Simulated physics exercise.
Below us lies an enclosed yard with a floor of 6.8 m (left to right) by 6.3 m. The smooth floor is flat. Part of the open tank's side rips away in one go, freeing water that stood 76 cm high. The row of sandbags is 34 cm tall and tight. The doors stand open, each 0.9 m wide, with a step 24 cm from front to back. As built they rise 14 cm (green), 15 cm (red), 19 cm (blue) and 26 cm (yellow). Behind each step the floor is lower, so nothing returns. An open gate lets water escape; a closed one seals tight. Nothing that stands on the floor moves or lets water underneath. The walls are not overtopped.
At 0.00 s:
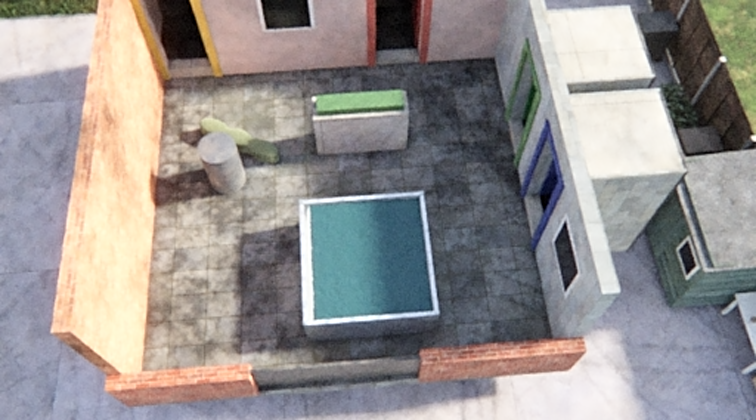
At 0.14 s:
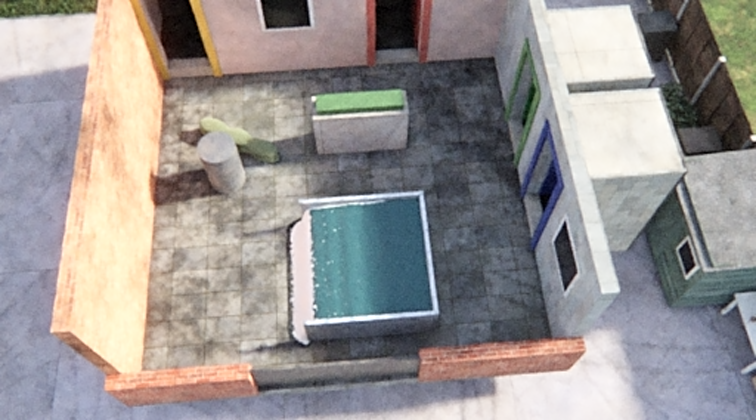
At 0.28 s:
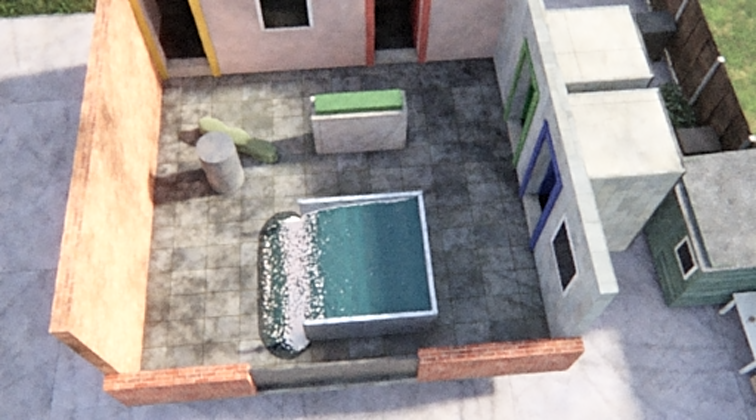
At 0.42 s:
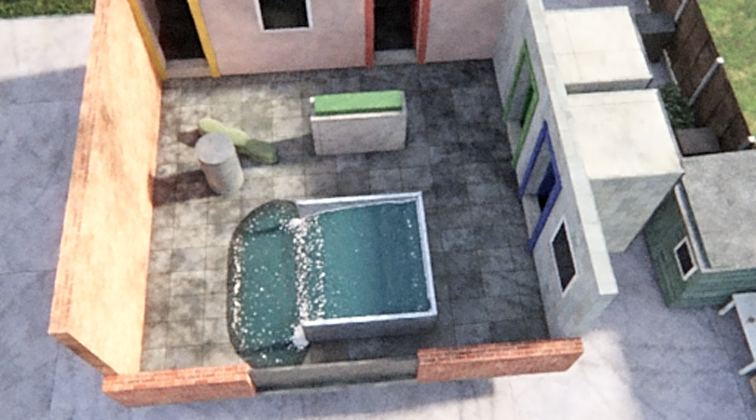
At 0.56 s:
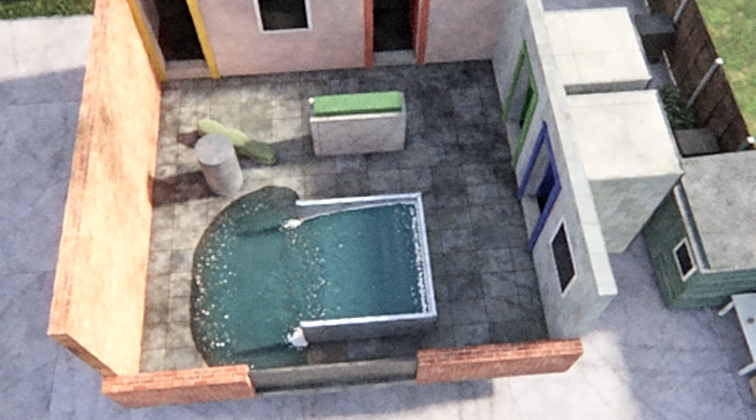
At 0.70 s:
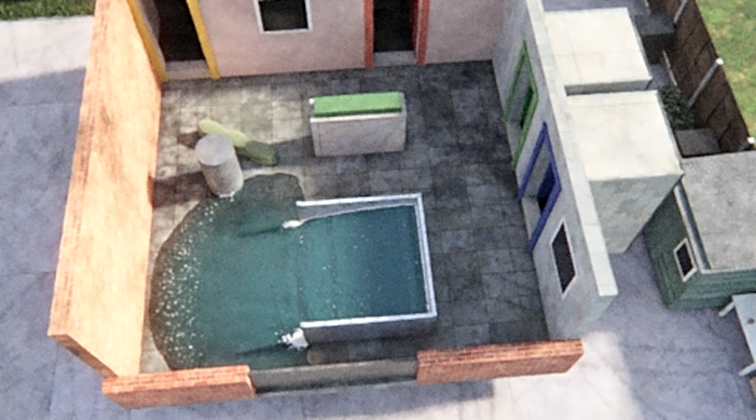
An enclosed paved yard is seen from high above, with an orange wall on the left, a pale wall with green and blue doorways on the right, and yellow and red doorways at the back. A pale cylinder and green-topped block stand behind a white-rimmed tank of teal water. The tank's left side gives way, and foaming water pours out, fanning leftward across the floor.
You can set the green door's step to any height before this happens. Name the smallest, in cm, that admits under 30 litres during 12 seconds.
It would have to be roughly 9 cm high.
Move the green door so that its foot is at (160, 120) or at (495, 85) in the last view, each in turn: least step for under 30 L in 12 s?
Roughly 13.0 and 12.0 cm.
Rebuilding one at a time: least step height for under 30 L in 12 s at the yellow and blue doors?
About 25 cm at yellow and 6.5 cm at blue.
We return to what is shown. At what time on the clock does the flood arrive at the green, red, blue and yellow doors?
Green 6.0 s, red 4.0 s, blue 5.5 s, yellow 2.2 s.
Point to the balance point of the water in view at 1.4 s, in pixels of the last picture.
Near (281, 284).
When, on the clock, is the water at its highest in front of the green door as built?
At about 6.5 s.
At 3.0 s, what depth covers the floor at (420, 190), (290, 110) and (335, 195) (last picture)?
Roughly 0, 0 and 0 cm, in turn.
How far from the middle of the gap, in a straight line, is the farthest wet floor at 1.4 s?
Some 3.8 m out.
After 1.4 s water covers 30 % of the floor, deepest (51 cm) near (139, 378); it has not reached the green door.
After 3.0 s water covers 40 % of the floor, deepest (34 cm) near (204, 143); it has not reached the green door.
After 12.0 s water covers 95 % of the floor, deepest (14 cm) near (524, 357); 8 cm at the green door, 1 litre in over its 14 cm step.
At the green door as built, the water arrived by 5.8 s and peaked near 15 cm at 6.6 s.
Run again over the same 12 s with other heights there, 41 litres in over 8 cm, 13 litres over 10.5 cm. The limit of 30 litres is kept from about 9 cm up.
